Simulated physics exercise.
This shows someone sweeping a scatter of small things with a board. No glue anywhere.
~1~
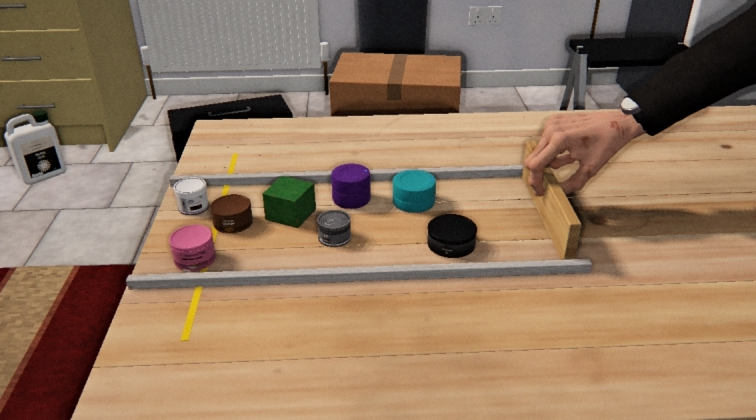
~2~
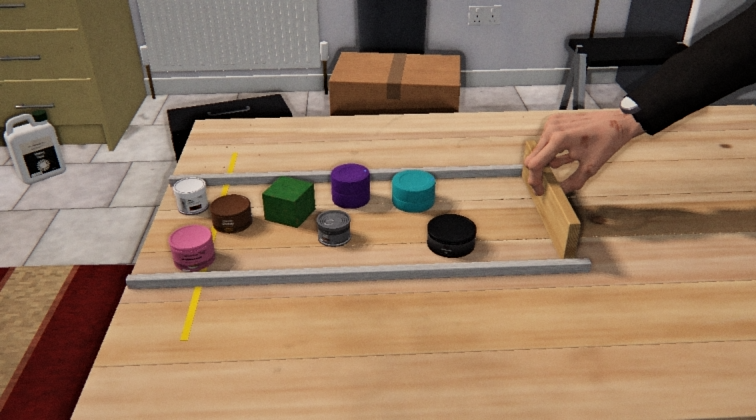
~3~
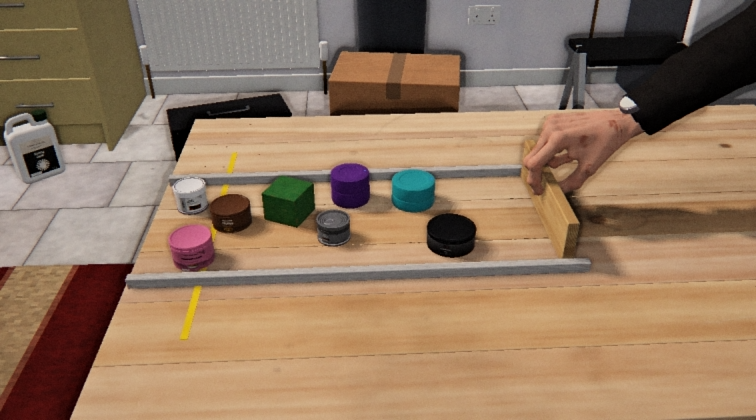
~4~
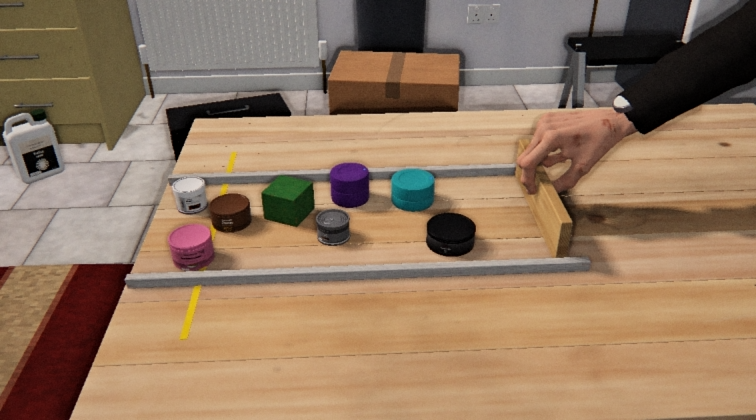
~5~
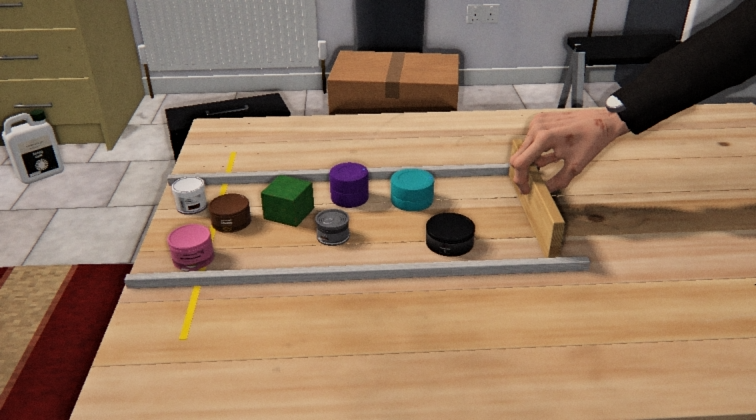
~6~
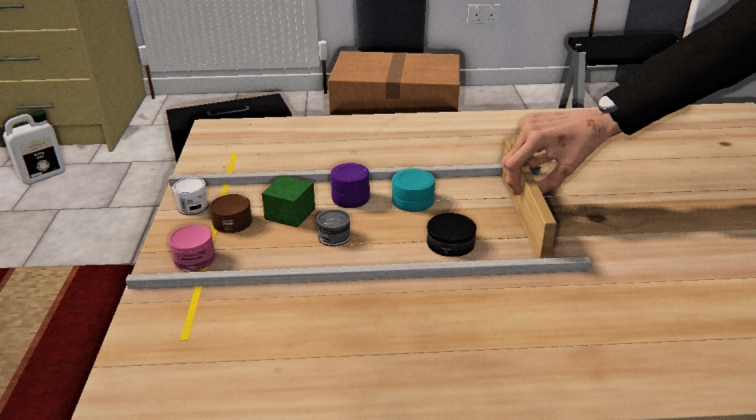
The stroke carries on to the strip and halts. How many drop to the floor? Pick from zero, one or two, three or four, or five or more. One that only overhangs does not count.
The number that fall off is one or two.
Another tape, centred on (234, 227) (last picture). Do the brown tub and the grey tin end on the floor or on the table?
The brown tub is lost, the grey tin remains up.
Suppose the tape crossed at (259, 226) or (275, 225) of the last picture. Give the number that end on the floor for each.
The counts: 0 and 0.
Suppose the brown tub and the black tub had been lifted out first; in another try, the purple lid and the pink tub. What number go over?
It would be 0 and 0.
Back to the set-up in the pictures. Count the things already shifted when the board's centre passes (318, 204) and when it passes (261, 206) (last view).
The counts are 6 and 8.
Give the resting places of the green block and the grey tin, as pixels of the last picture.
First (152, 212), then (156, 236).
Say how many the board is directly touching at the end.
In contact: 2.
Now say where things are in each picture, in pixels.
In the first frame, white tin (192, 197); pink tub (193, 248); brown tub (232, 214); board (548, 198); tape (215, 228).
In the second frame, pink tub (193, 248); board (548, 197).
In the third frame, brown tub (231, 213); grey tin (334, 228).
In the fourth frame, white tin (191, 195); turquoise lid (413, 190).
In the fifth frame, pink tub (191, 247); purple lid (349, 185).
In the sixth frame, white tin (191, 196); pink tub (193, 248); brown tub (231, 213); board (526, 197); tape (215, 227).
Soon after, none off yet; white tin at rest near (191, 196); pink tub at rest near (193, 248); brown tub at rest near (231, 213).
After that, none off yet; white tin moving near (186, 194); pink tub moving near (184, 249); brown tub displaced about its own width near (165, 228).
In the end, the number that fall off is one or two; gone, brown tub and white tin.
